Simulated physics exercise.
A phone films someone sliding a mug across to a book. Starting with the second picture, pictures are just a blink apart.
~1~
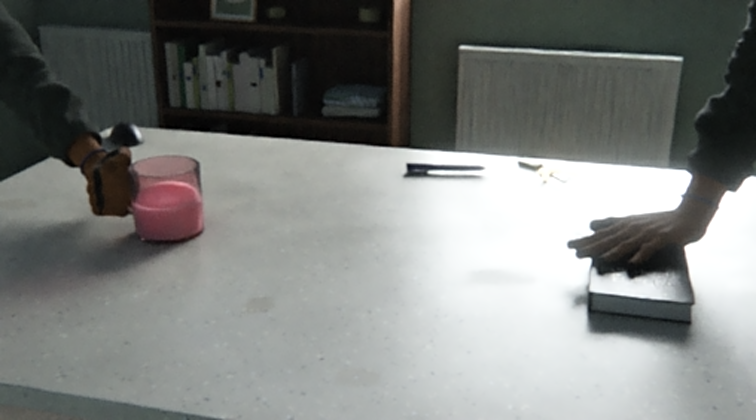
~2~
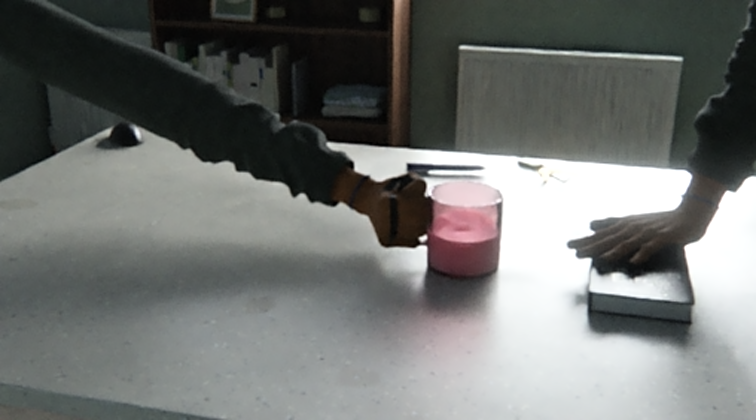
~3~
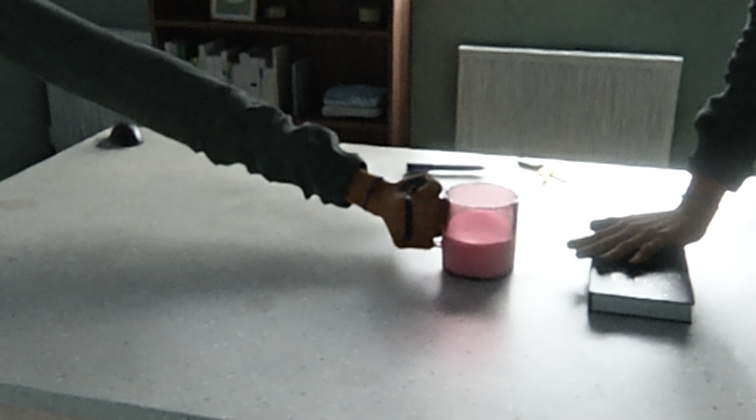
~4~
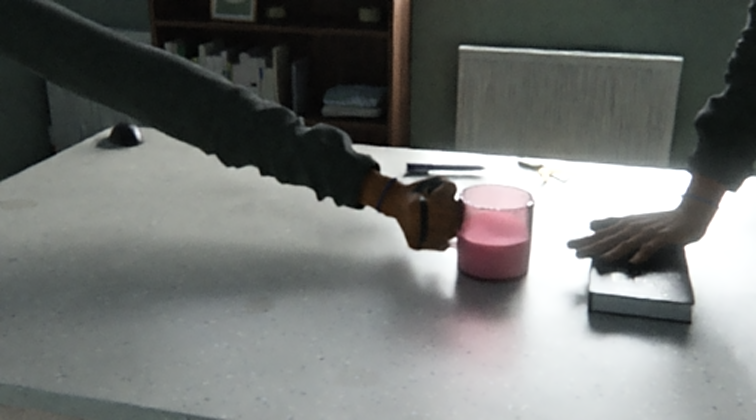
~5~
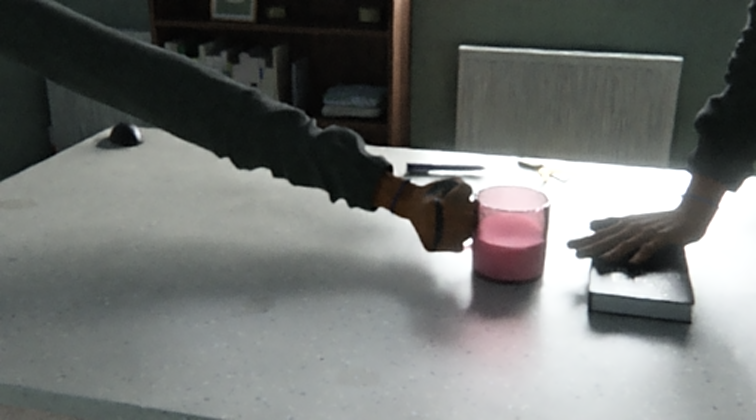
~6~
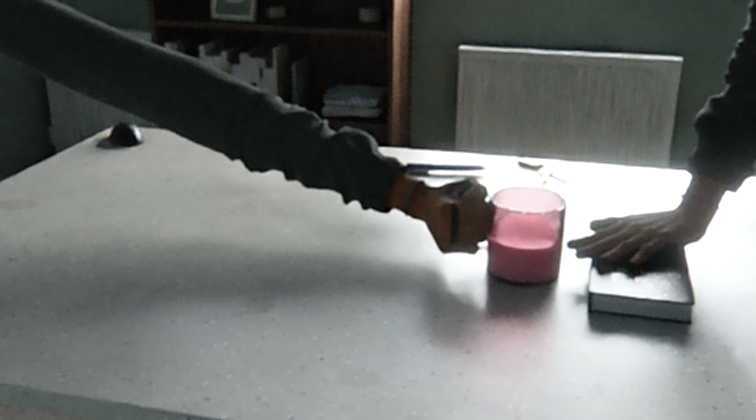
A clear mug about half full of pink liquid slid rightward across the pale table, pushed by a hand on its left, while another hand stayed flat on a dark book.
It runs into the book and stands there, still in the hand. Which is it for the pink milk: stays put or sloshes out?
It stays put.
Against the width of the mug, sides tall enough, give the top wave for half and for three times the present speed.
About 10 %, then about 65 %.
Next, the mug meets the book.
After that, the pink milk surges up the wall; the wave climbs under half way to the rim.
Finally, the mug stands at the book; its rim is dry.
